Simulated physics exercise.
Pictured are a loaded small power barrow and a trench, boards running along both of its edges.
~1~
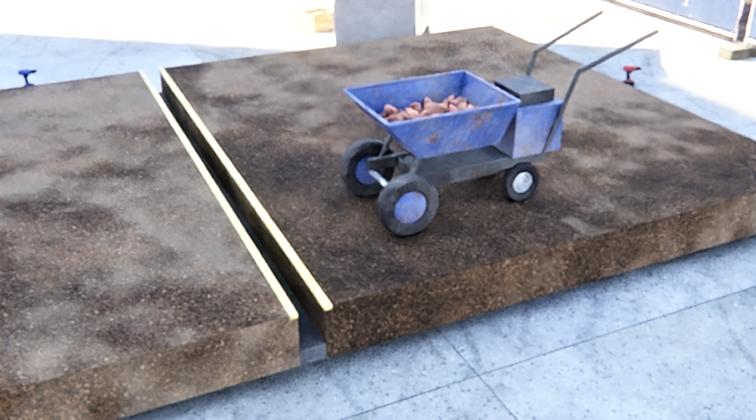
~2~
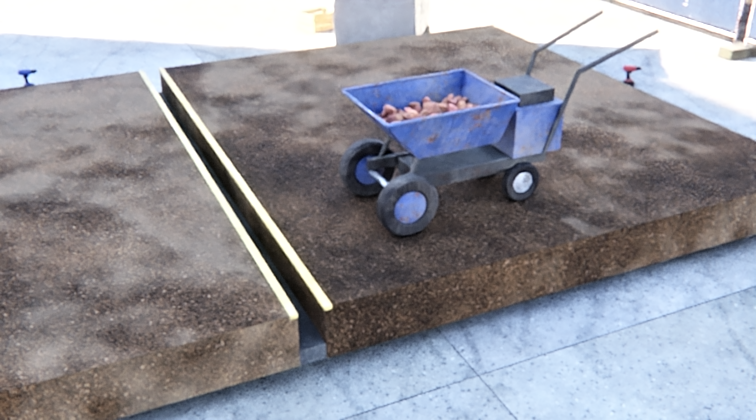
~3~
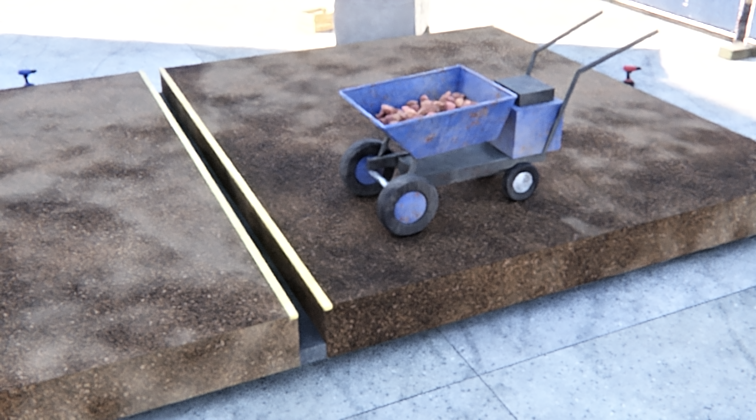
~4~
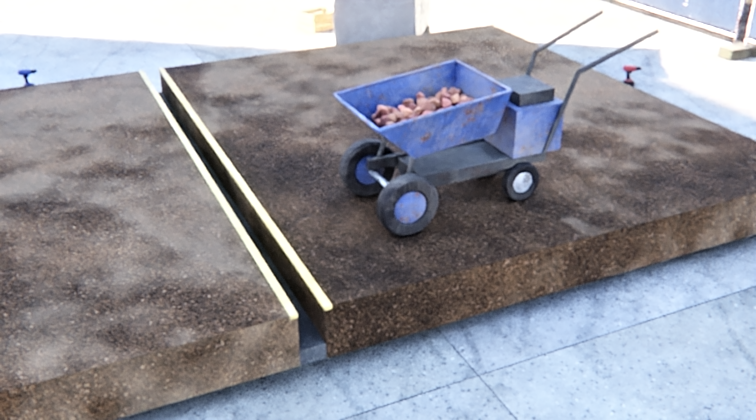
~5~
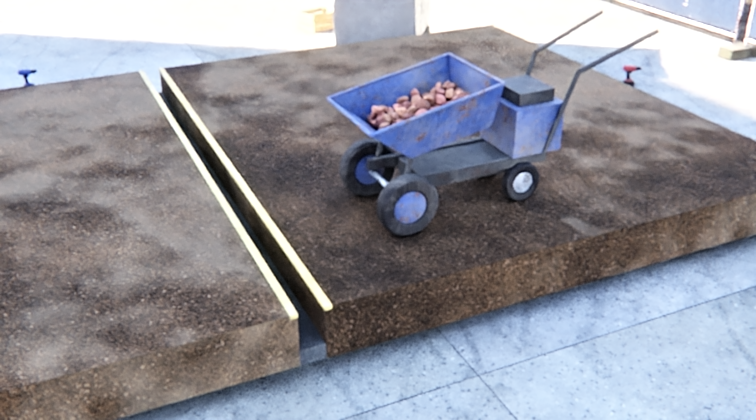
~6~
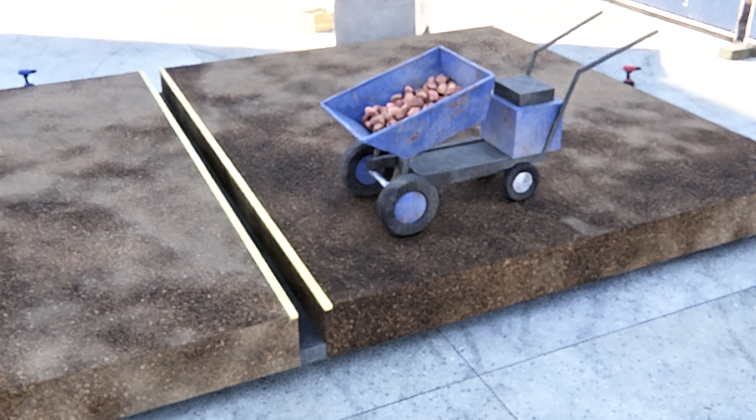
To begin with, a small blue power barrow loaded with reddish rubble stands on a brown slab, its skip level, to the right of a narrow trench edged with pale boards. The skip then tilts slowly forward, its front lip moving down and left while its back end rises, as the wheels stay still.
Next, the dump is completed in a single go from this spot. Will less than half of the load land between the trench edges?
No, more than half gets in.
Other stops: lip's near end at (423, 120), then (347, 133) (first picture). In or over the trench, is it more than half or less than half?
Well, parked at the first spot it'd be short of the halfway mark, and at the second it'd be short of the halfway mark.
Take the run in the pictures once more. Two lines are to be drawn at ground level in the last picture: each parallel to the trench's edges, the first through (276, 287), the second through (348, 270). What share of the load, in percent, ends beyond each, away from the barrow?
Roughly 10 per cent, then roughly 100 per cent.
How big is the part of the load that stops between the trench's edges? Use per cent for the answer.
About 70 per cent.
Soon, skip tipped steeply; all in the skip.
A while on, skip tipped right over; most in the skip; about a quarter short of the trench; a small part in or heaped over the trench; a stray few falling.
Towards the end, skip tipped right over; a stray few in the skip; about a quarter short of the trench; about two thirds in or heaped over the trench; a small part beyond it.
Finally, skip tipped right over; about a quarter short of the trench; about two thirds in or heaped over the trench; a small part beyond it.
